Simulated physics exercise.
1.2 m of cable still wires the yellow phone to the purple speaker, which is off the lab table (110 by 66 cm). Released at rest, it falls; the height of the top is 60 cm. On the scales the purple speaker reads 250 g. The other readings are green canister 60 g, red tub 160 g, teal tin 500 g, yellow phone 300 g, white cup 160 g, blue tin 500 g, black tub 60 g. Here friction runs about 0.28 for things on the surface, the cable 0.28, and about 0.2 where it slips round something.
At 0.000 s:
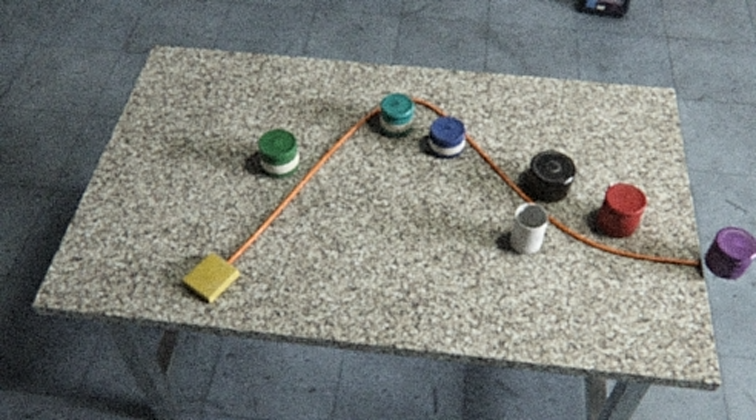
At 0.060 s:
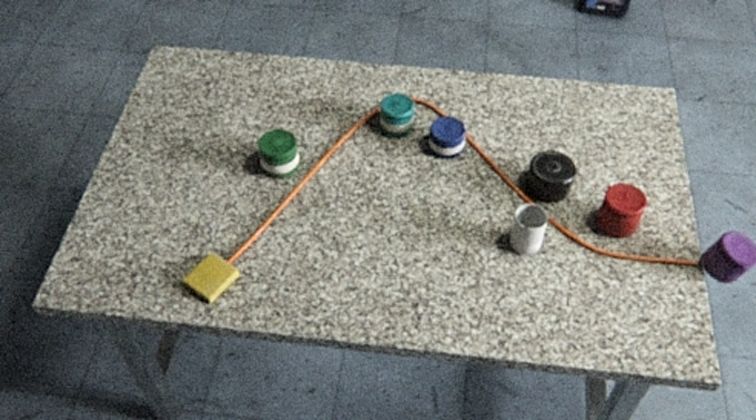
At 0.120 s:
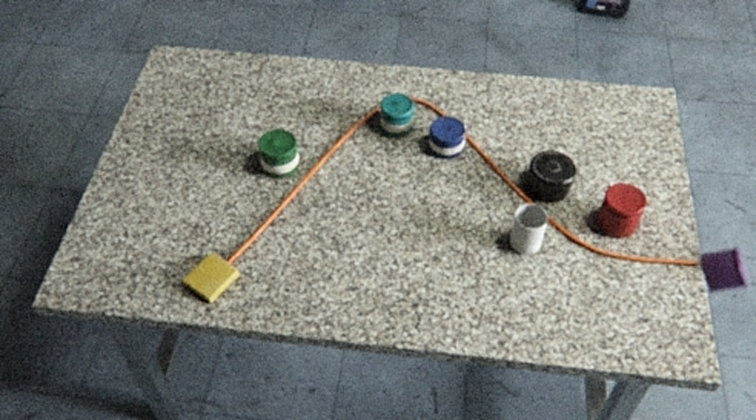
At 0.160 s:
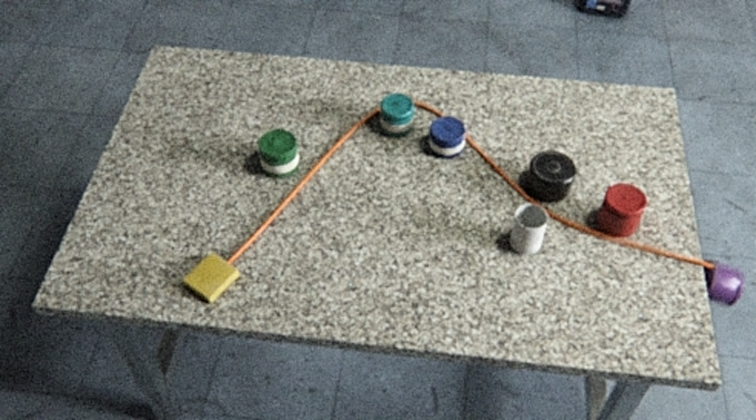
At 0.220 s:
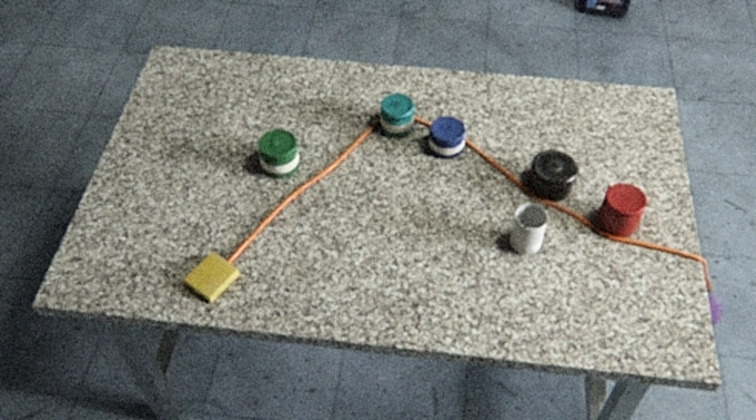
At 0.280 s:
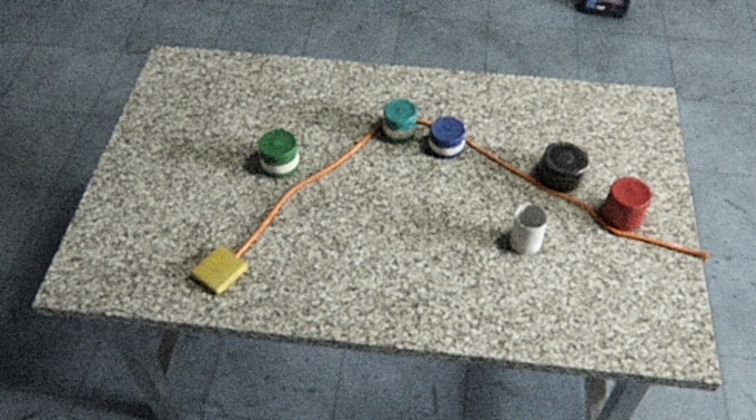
A speckled stone-topped lab table stands on a grey tiled floor, seen from above by a still camera. An orange cable runs from a yellow phone-like block at left past green, teal, blue, black, red and white containers to a purple speaker just off the right edge. The speaker tilts and drops below the edge, pulling the cable straighter, and the block, teal tin, black tub and red tub shift slightly.
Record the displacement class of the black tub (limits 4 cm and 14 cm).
Category: Mid.
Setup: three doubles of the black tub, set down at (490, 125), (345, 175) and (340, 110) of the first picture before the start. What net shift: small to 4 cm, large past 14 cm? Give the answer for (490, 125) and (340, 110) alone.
Result, in order: Minor / minor.
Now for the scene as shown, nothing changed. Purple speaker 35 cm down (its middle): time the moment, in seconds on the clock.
0.75 s.
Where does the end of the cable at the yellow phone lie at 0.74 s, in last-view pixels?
About (279, 222).
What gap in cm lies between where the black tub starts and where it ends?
Black tub: About 8 cm.
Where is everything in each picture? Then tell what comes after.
Black tub (553, 166); cable runs through (633, 256) (517, 190) (440, 112) (350, 132) (275, 214), in the first picture.
Purple speaker (736, 247); cable runs through (630, 257) (440, 112) (275, 214), in the second picture.
Purple speaker (725, 270); cable runs through (630, 258) (440, 112) (275, 214), in the third picture.
Purple speaker (717, 283); cable runs through (647, 249) (275, 214), in the fourth picture.
Purple speaker (697, 306); cable runs through (687, 255) (275, 212), in the fifth picture.
Black tub (566, 157); cable runs through (703, 256) (575, 201) (370, 135) (278, 205), in the sixth picture.
By 0.5 s, the cable's tail end at (260, 237); black tub 9 cm off its start, purple speaker over the edge, yellow phone 7 cm off its start.
By 0.7 s, the cable's tail end at (279, 222); black tub 9 cm off its start, yellow phone 12 cm off its start, purple speaker over the edge.
By 1.0 s, the cable's tail end at (300, 206); black tub 9 cm off its start at (585, 143), yellow phone 17 cm off its start at (284, 214), purple speaker over the edge.
By 1.2 s, the cable's tail end at (323, 188); black tub 9 cm off its start, yellow phone 23 cm off its start, purple speaker over the edge.
By 2.4 s, the cable's tail end at (360, 160); black tub 9 cm off its start at (585, 143), yellow phone 32 cm off its start at (346, 167), purple speaker over the edge, red tub 11 cm off its start at (655, 159).
